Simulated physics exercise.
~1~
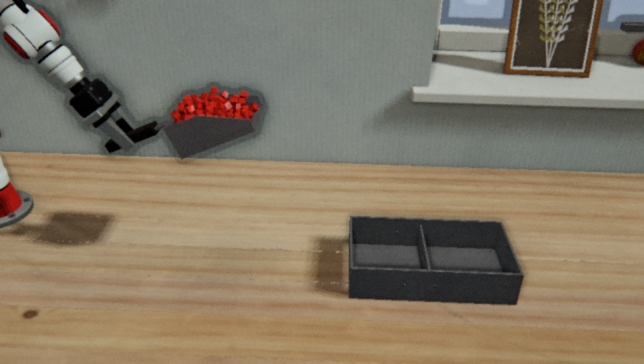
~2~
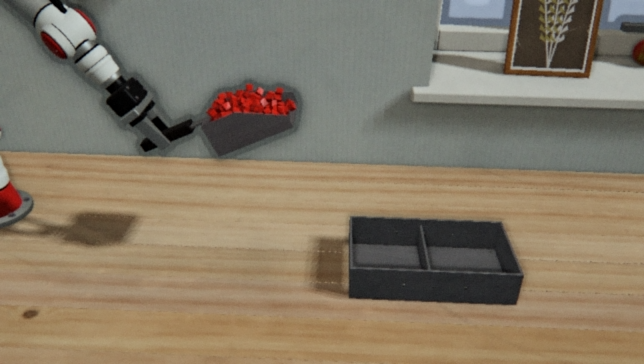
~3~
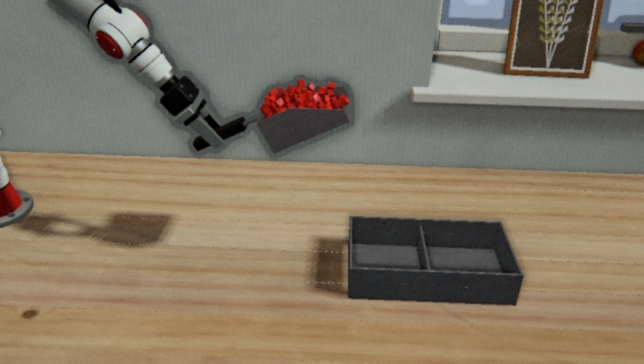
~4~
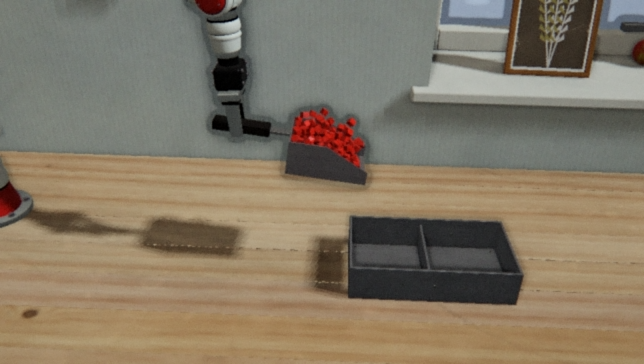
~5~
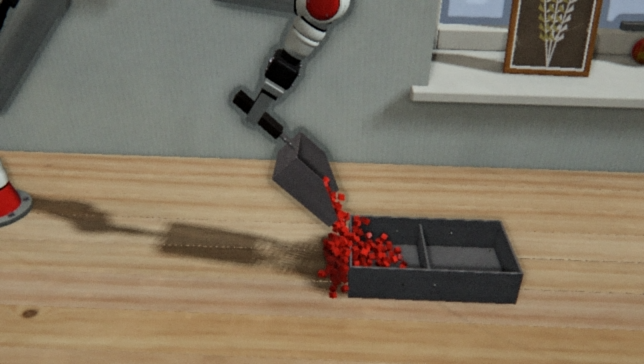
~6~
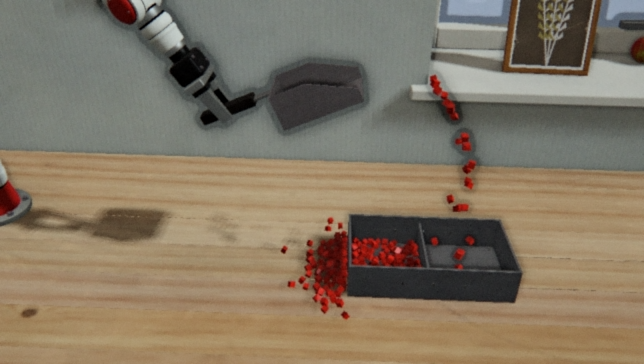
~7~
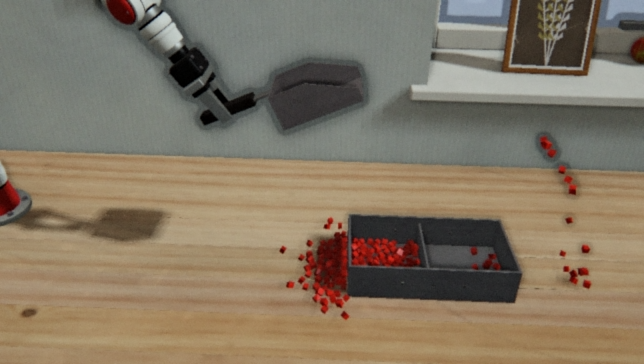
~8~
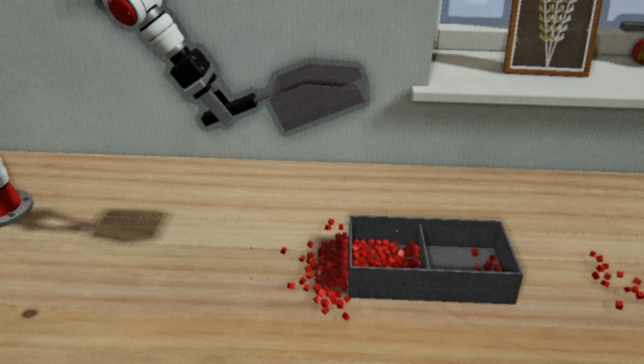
A robot arm carried a scoop of small red cubes to the right and tipped it over a divided dark tray, then swung back up, flinging some cubes rightward; many filled the left section, a few the right, and the rest lay scattered on the table.
